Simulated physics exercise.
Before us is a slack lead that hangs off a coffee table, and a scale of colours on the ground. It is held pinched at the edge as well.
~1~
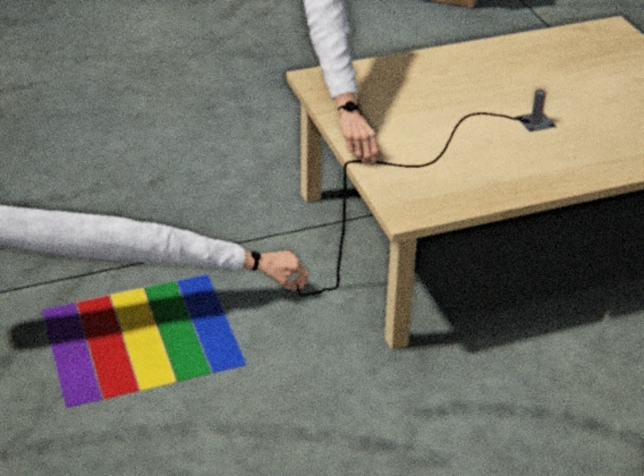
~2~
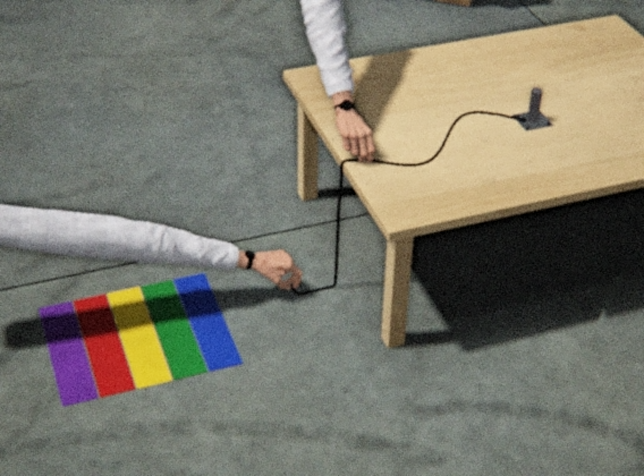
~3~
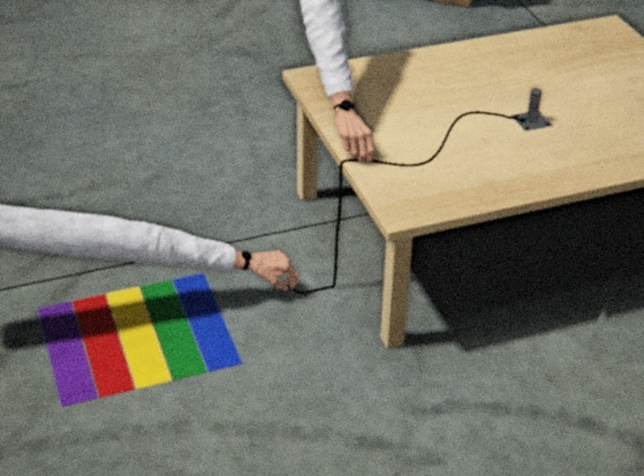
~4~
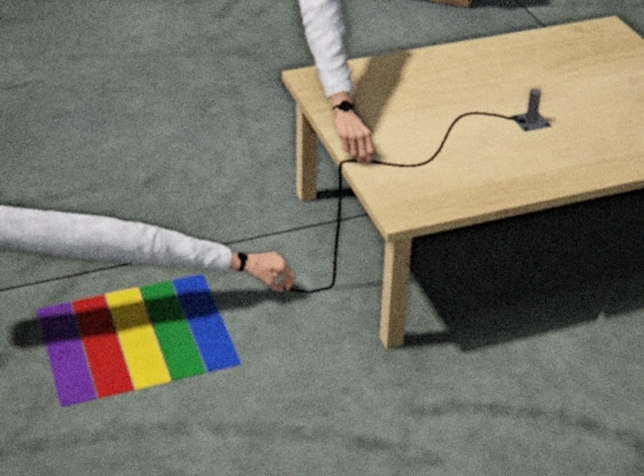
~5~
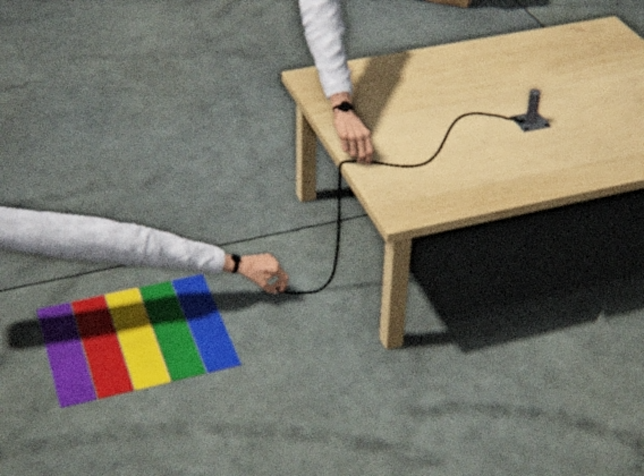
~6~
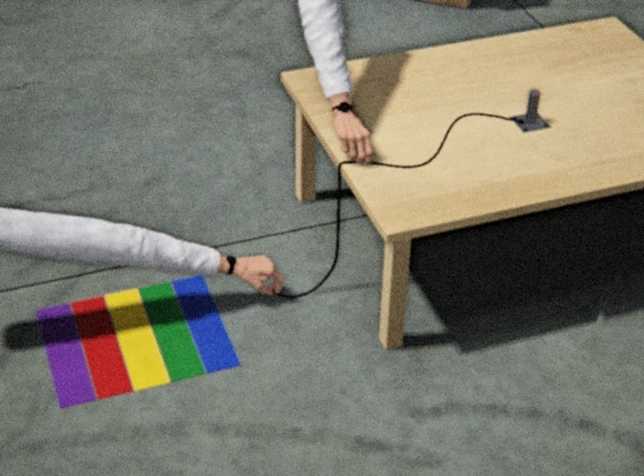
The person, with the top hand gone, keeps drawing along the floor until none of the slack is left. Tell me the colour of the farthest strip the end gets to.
The farthest it gets is yellow.
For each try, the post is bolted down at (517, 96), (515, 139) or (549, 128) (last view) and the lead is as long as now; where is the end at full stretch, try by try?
The first try gives (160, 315), the second (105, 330) and the third (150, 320).
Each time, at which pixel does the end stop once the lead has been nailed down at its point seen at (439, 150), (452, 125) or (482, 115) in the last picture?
Readings in order - (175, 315), (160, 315), (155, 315).
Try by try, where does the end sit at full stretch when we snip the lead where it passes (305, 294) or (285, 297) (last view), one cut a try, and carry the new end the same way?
Roughly (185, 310), then roughly (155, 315).
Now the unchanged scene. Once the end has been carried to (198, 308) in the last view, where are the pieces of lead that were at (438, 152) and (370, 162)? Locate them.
They sit at (400, 147) and (339, 180), in that order.
Soon after, end near (198, 308); over blue.
After that, end near (158, 317); over green.
At the stop, end near (137, 322); over yellow. It halts on the yellow strip.
